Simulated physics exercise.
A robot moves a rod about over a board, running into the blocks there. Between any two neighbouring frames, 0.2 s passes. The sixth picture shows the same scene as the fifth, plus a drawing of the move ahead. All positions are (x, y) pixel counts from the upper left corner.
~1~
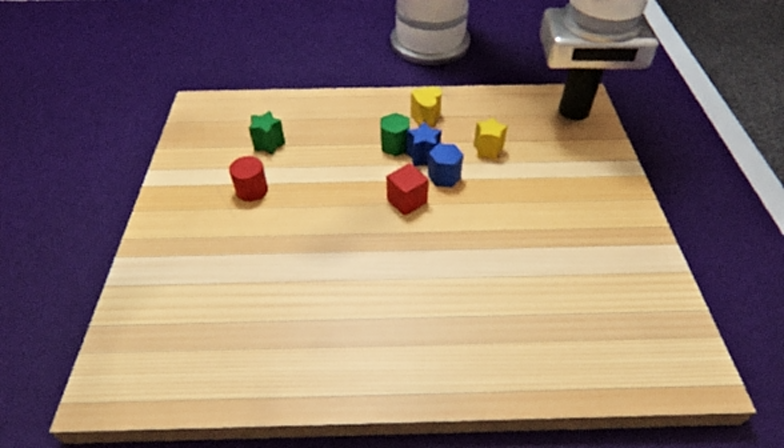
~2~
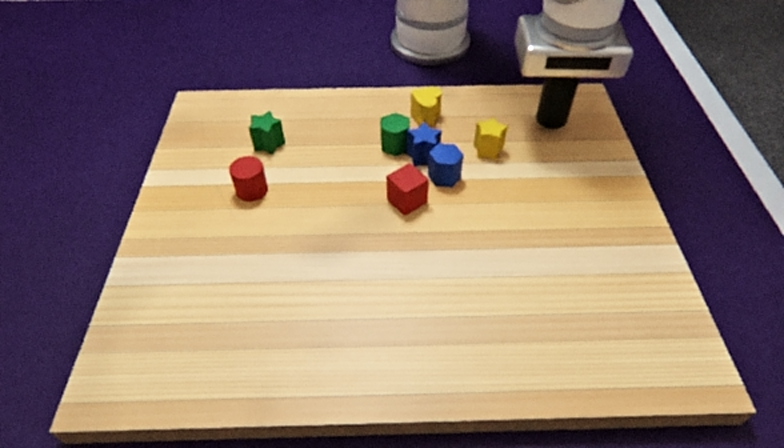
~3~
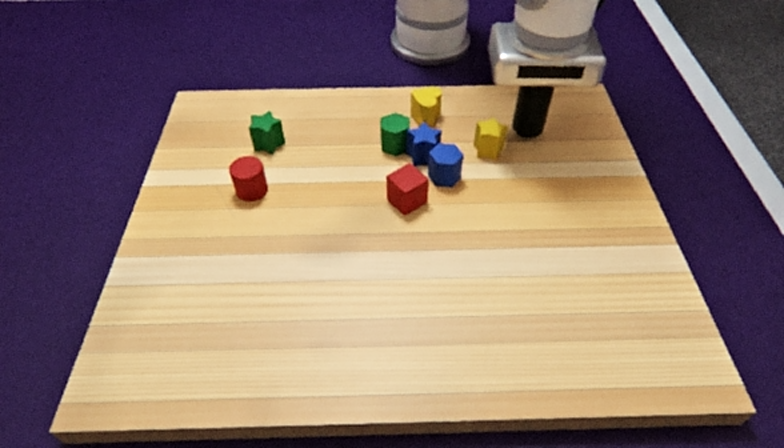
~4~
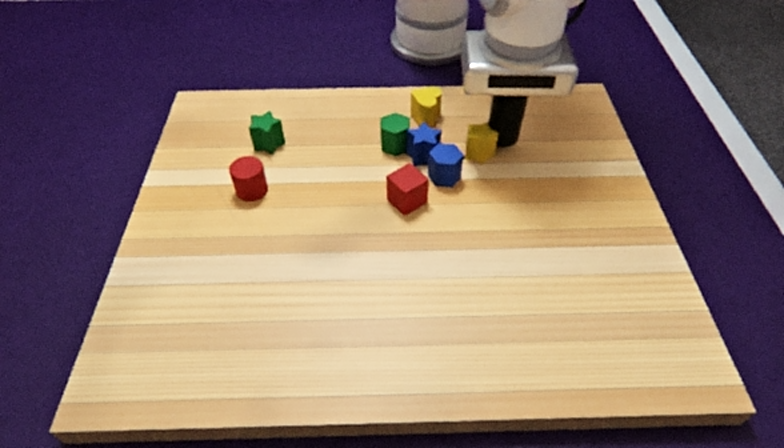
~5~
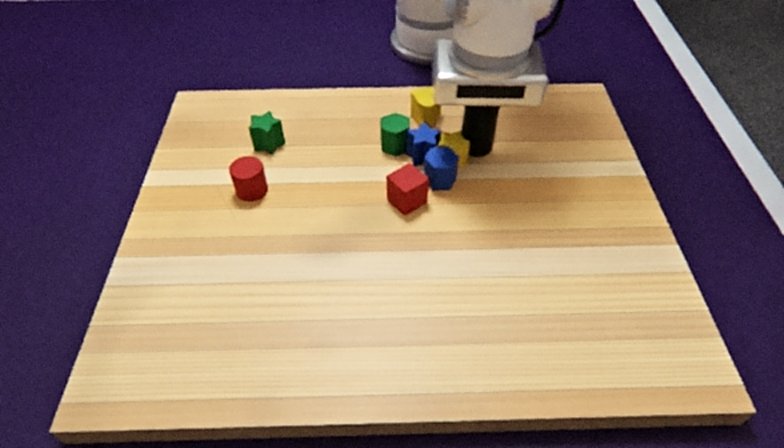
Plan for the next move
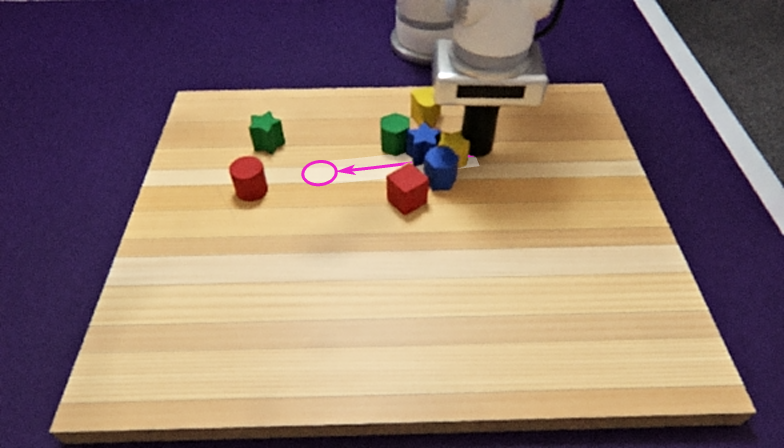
Robot arm moving a black rod leftward across a wooden board, pushing a yellow star block up against clustered blue blocks.
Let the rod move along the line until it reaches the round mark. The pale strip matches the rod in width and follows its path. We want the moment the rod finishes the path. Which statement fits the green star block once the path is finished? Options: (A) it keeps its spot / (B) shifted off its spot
I'll go with A - it keeps its spot.
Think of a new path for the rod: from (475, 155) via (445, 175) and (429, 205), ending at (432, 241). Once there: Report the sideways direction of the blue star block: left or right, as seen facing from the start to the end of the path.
It is displaced to the right.
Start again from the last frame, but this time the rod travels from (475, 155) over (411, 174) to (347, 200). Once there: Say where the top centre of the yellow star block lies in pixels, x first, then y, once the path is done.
Its top face will be centred at roughly (333, 203).
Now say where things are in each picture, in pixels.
In the first frame, lower end of the rod (574, 111), tops of blocks, green star block (264, 121), green hexagon (395, 122), red four-sided block (408, 177), blue star block (425, 133), yellow star block (492, 127).
In the second frame, rod (551, 119), blocks as before.
In the third frame, rod (528, 128), blocks as before.
In the fourth frame, rod (503, 137), yellow star block (482, 131).
In the fifth frame, rod (476, 146), green star block (264, 121), green hexagon (395, 122), red four-sided block (408, 177), blue star block (425, 133), yellow star block (453, 139).
The drawn path runs straight from (475, 155) to (320, 173).
The first path, step by step. One third of the way, rod (424, 153); green hexagon (390, 120), turned 20° clockwise; red four-sided block (393, 193); blue star block (389, 141), turned 50° clockwise; yellow star block (411, 155), turned 35° anticlockwise.
Two thirds of the way, rod (371, 159); green hexagon (390, 120), turned 20° clockwise; red four-sided block (392, 195); blue star block (340, 146), turned 50° clockwise; yellow star block (395, 162), turned 85° anticlockwise.
At the end, rod (318, 164); green star block not moved; green hexagon (390, 120), turned 20° clockwise; red four-sided block (392, 195); blue star block (286, 150), turned 50° clockwise; yellow star block (395, 162), turned 85° anticlockwise.
